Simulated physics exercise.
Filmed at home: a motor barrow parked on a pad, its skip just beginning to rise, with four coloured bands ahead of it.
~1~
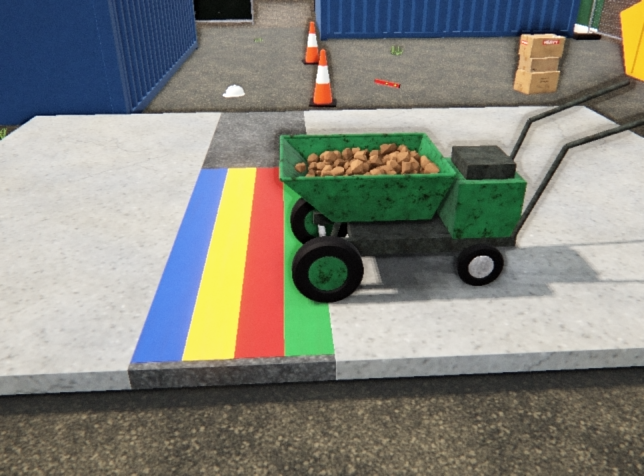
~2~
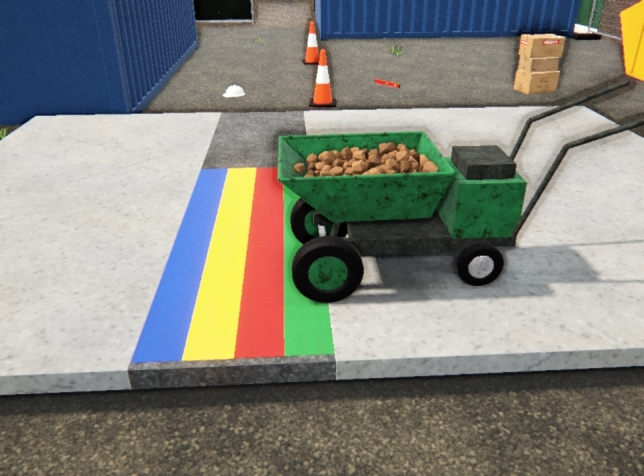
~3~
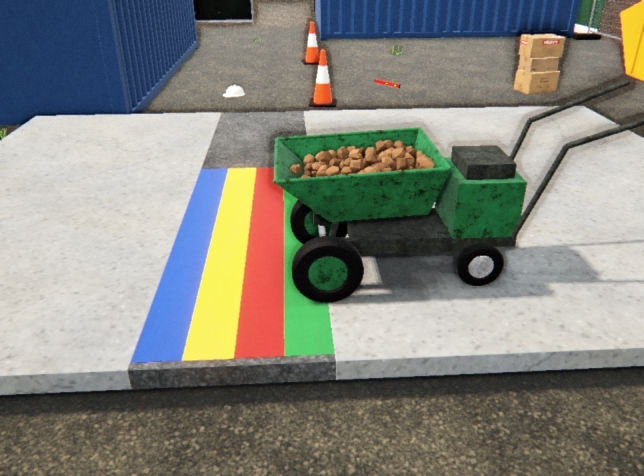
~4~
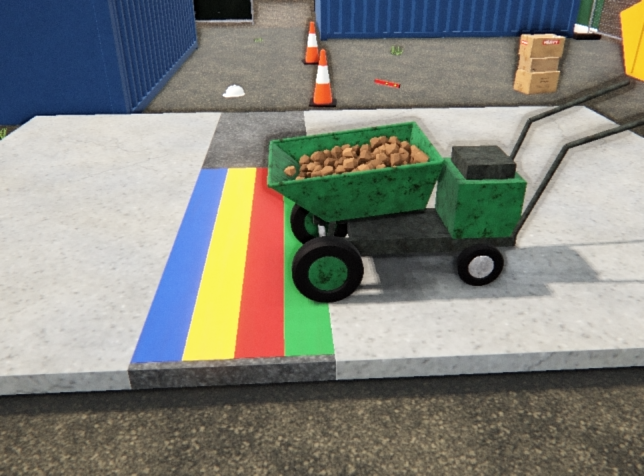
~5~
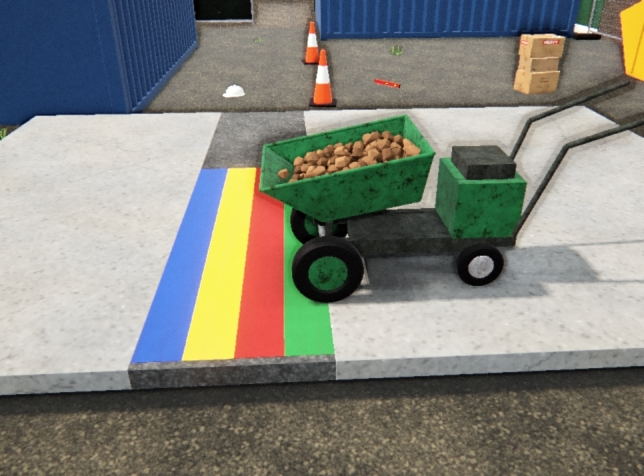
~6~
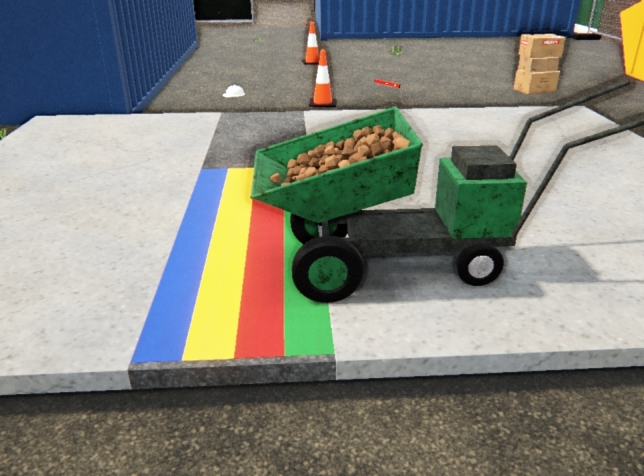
In this clip, a green motor barrow loaded with brown clods stands on a pale pad beside green, red, yellow and blue stripes, and its skip gradually tilts toward the left while the wheels stay in place.
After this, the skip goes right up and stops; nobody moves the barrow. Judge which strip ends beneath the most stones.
Beneath the most stones: The blue strip.
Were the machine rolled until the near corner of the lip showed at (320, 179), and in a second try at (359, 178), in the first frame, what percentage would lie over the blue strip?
First try: Around 20 %; second try: Around 10 %.
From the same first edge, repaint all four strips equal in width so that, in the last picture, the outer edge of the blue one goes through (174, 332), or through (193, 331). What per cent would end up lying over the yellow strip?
The first gives around 0 %, the second around 0 %.
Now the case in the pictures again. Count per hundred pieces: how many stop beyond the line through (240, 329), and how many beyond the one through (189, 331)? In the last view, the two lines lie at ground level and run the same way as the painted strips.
I'd put it near 80 in a hundred, then near 60 in a hundred.
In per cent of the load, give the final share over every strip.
Green strip about 0 per cent, red strip about 0 per cent, yellow strip about 20 per cent, blue strip about 40 per cent.
Just after the last frame, skip tipped steeply; every one in the skip.
A moment on, skip tipped steeply; roughly two thirds in the skip; about a tenth over the yellow strip; roughly a quarter over the blue strip.
Further on, skip tipped right over; about a tenth in the skip; roughly a quarter over the yellow strip; roughly a third over the blue strip; roughly a quarter off the paint.
When it is over, skip tipped right over; about a tenth in the skip; not one over the green strip; not one over the red strip; roughly a quarter over the yellow strip; roughly a third over the blue strip; roughly a quarter off the paint.
